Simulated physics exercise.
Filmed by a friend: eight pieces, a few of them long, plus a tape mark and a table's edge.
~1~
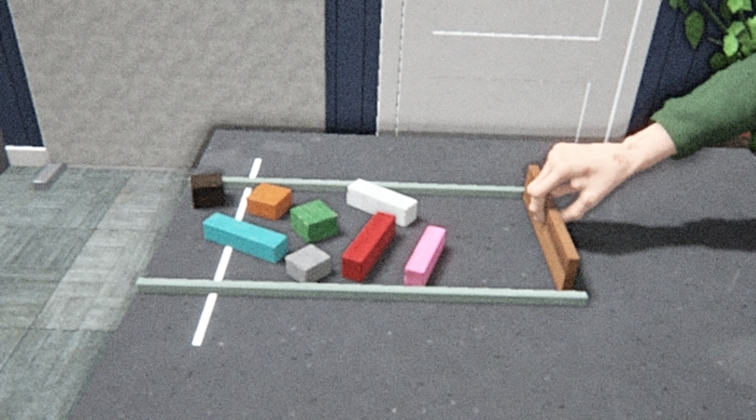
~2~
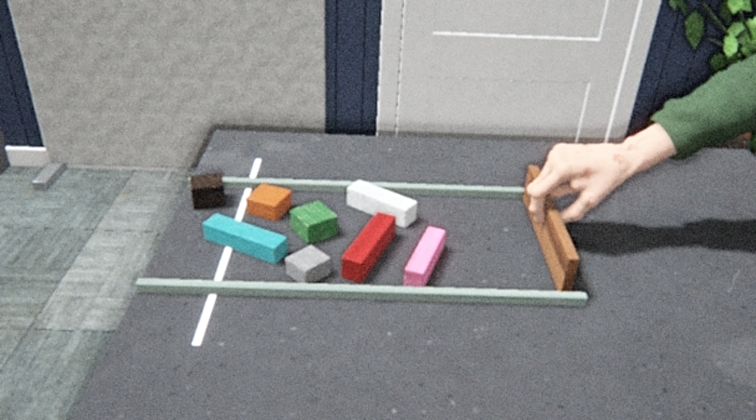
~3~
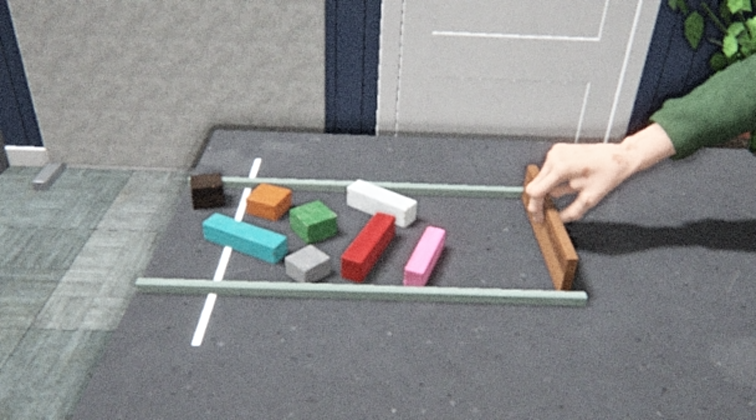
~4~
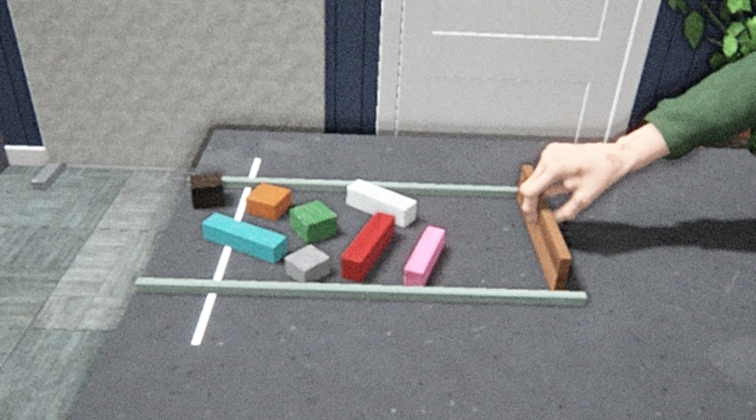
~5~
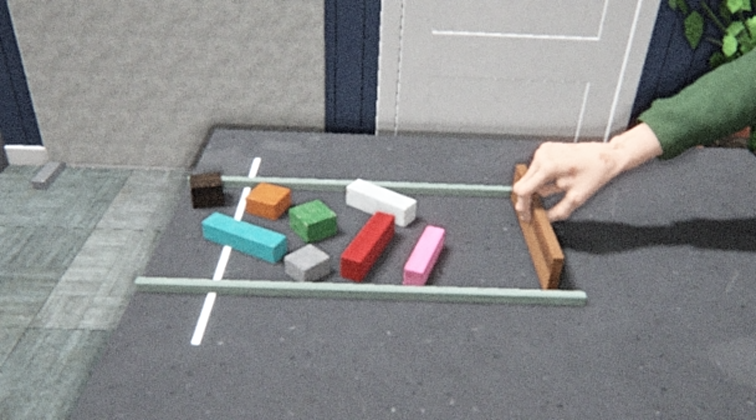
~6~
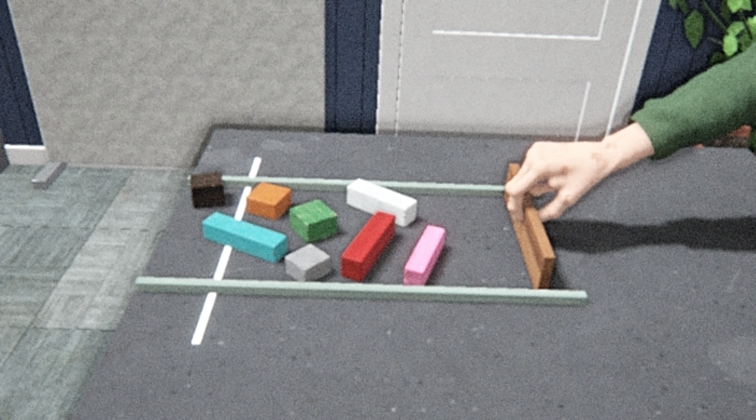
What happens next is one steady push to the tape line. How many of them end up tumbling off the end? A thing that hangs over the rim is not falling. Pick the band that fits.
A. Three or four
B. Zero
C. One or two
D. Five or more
One or two (C).
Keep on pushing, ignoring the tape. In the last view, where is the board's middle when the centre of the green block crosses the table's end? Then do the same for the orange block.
Middle: Roughly (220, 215); roughly (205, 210).
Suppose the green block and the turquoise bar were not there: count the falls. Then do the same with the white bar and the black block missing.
First try: 1 fallen; other try: 1.
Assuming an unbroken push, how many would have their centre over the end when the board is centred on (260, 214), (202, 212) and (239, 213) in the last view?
Going through the three places, I get 0, 5 and 2.
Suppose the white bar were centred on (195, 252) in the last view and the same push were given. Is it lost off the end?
Lab note: It goes off the edge.
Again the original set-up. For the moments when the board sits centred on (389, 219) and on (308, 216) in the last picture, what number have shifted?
Counts: 3 and 7.
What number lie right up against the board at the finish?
That makes 2.
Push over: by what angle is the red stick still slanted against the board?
About 0 degrees.
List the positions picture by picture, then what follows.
The first frame shows black block (208, 191); turquoise bar (245, 238); orange block (269, 202); board (548, 224); tape (234, 233).
The second frame shows turquoise bar (245, 238); green block (314, 222).
The third frame shows orange block (269, 202); white bar (381, 203).
The fourth frame shows black block (207, 191); red stick (369, 245).
The fifth frame shows turquoise bar (244, 237); grey block (308, 265).
The sixth frame shows black block (207, 190); turquoise bar (245, 237); orange block (269, 201); board (527, 223); tape (233, 232).
Soon after, none off yet; black block at rest near (207, 190); turquoise bar at rest near (245, 237); orange block at rest near (269, 201).
Then, none off yet; black block at rest near (207, 190); turquoise bar moved a little near (203, 234); orange block moved a little near (250, 200).
By the end, the number that fall off is one or two; fallen, turquoise bar and black block.
